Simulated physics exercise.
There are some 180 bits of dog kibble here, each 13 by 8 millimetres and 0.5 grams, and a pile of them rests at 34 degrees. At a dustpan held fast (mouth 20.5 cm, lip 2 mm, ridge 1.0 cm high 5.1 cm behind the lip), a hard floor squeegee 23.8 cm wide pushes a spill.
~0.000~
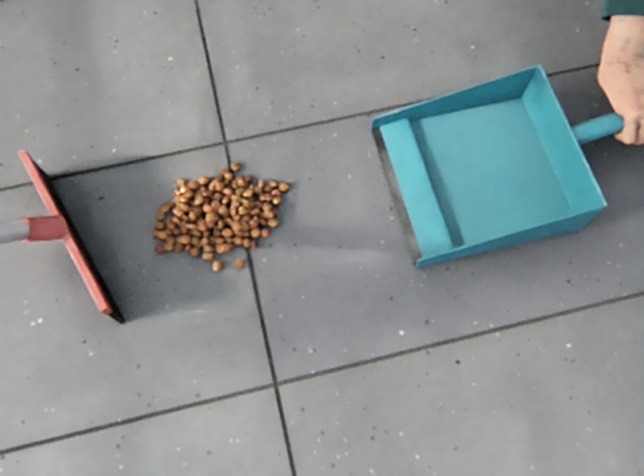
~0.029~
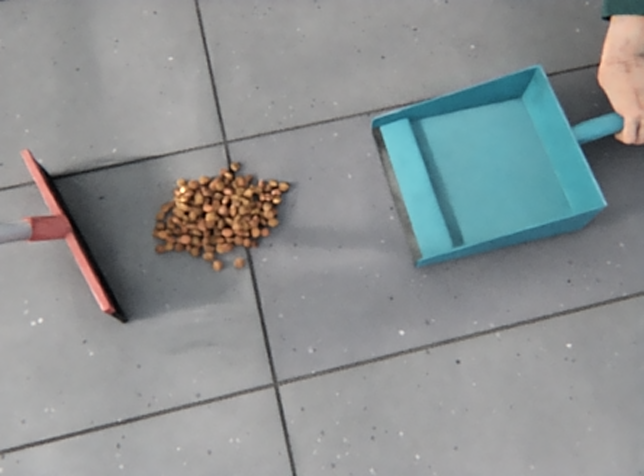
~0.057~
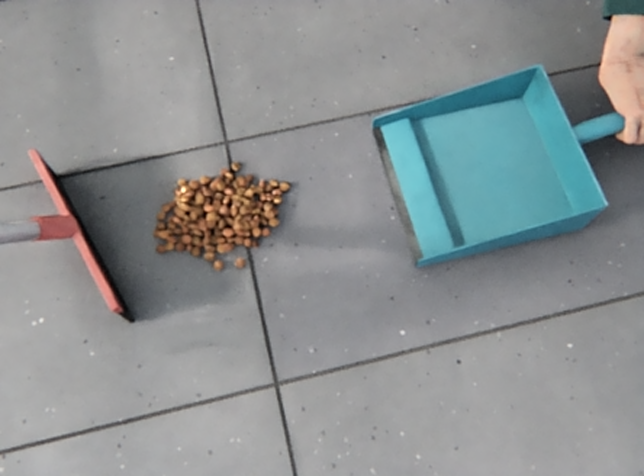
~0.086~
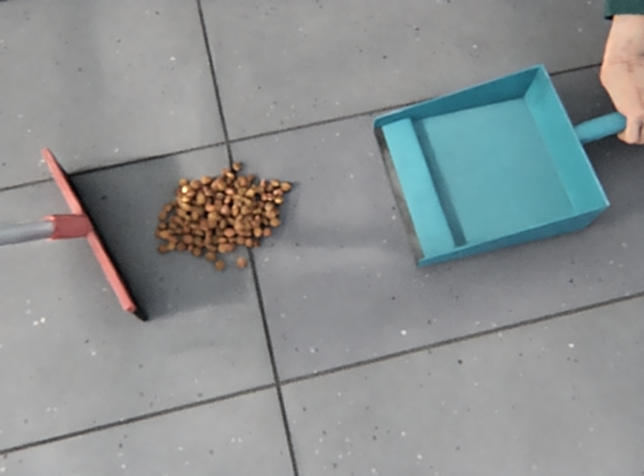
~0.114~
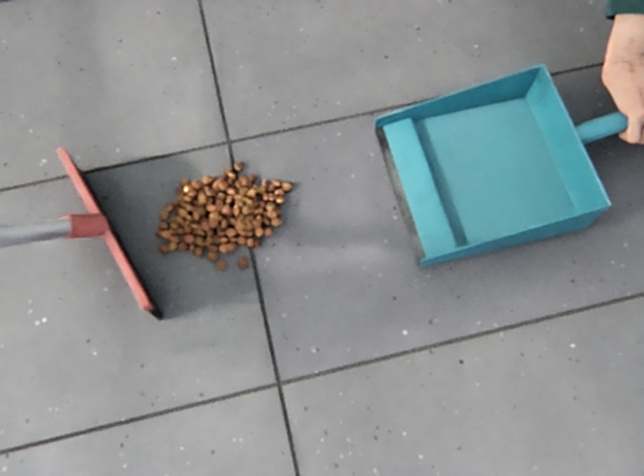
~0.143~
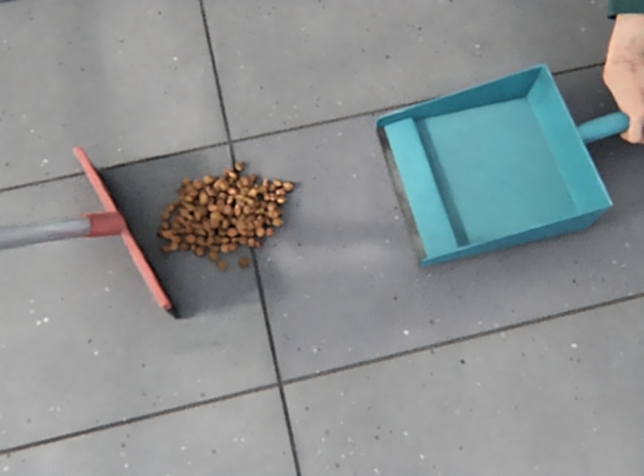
The footage shows a red-bladed squeegee on a grey handle sliding a short way rightward across grey tiles, drawing close to a still pile of brown kibble, while a hand at the right holds a teal dustpan in place.
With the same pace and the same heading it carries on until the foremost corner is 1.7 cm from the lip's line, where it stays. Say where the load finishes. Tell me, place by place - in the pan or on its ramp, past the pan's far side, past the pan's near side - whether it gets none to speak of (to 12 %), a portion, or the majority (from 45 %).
Pan: None to speak of; far side: A portion; near side: None to speak of.
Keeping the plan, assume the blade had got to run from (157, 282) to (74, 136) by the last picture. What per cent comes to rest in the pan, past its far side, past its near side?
That ends as pan 15, far 50, and near 0.
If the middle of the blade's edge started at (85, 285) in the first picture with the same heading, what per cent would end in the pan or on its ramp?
Roughly 0 percent would end up there.
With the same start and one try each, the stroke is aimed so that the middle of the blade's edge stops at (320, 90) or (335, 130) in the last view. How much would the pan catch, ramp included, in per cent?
About 10 % and 15 %.
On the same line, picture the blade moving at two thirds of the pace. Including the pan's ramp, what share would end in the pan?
Then around 0 per cent.
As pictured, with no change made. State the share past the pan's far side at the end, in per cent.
Close to 15 in a hundred end up there.
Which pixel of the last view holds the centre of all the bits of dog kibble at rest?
When it all comes to rest, the middle is near (357, 173).
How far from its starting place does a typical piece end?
It works out to roughly 18 cm.
After 0.36 s, middle of the blade 20 cm from the lip; 0 % over the lip, far side 5 %, near side 0 %.
Then, at 0.51 s, middle of the blade 10 cm from the lip; 0 % over the lip, far side 15 %, near side 0 %.
After 0.78 s, middle of the blade 6 cm from the lip; 0 % over the lip, far side 15 %, near side 0 %.
At rest (1.2 s), pan 0 %, far side 15 %, near side 0 %, in front of the lip or behind the blade 80 %.
